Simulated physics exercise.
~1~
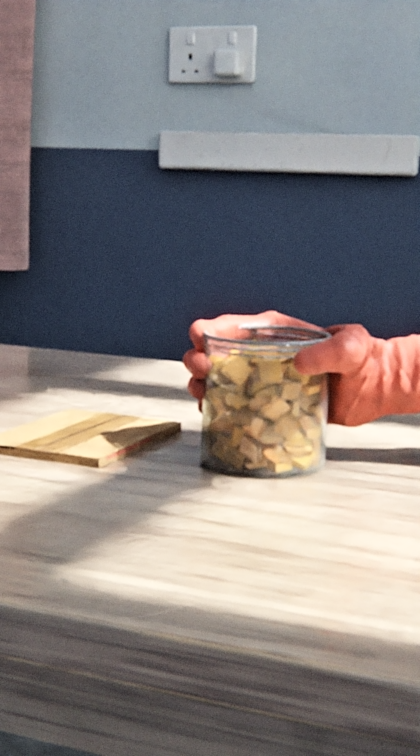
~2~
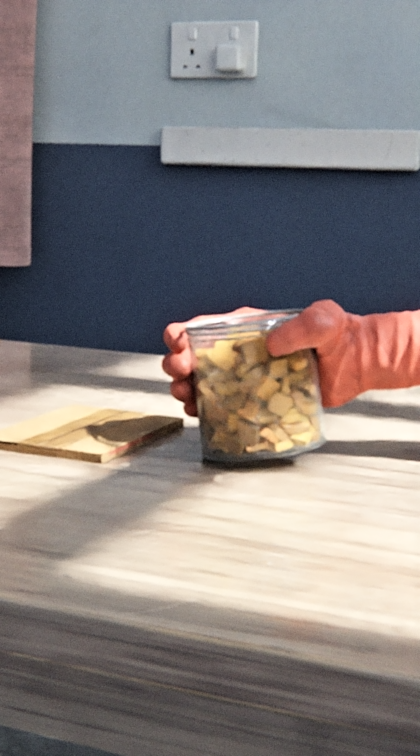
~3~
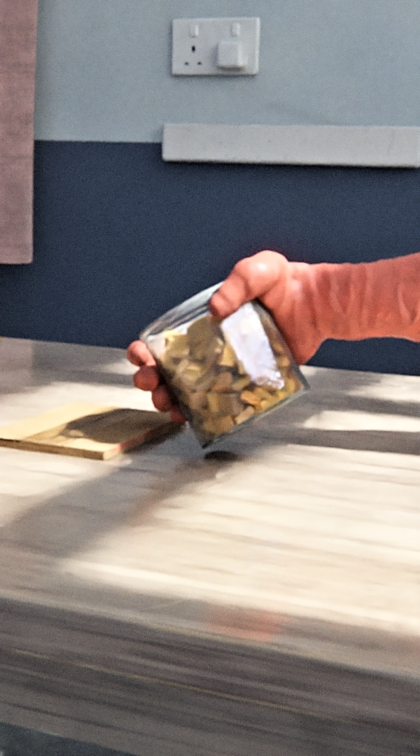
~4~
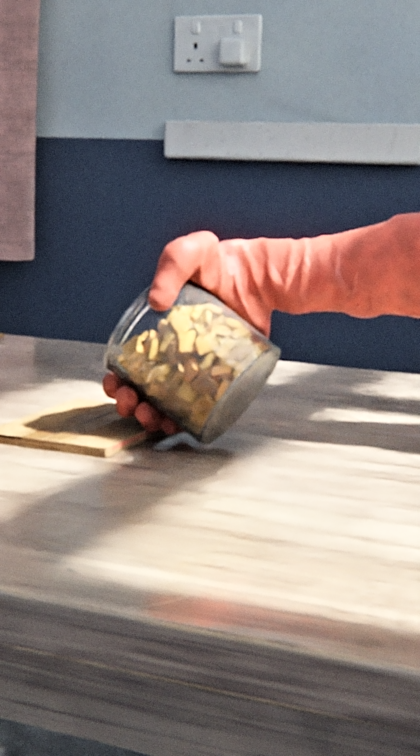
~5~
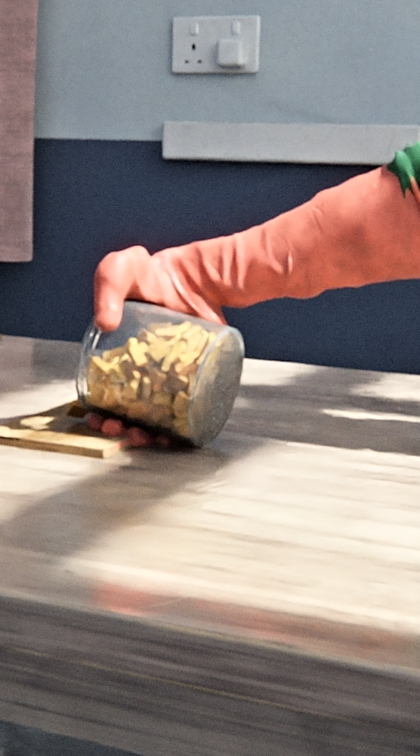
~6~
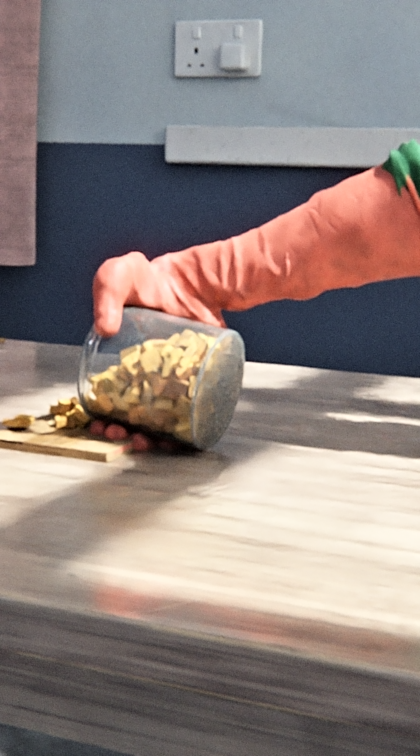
A clear open jar of small yellowish square pieces is tipped to the left by a hand on a sunlit table, until it lies nearly on its side against a low flat wooden-looking piece, and a few of the squares spill out of its mouth while most stay inside.
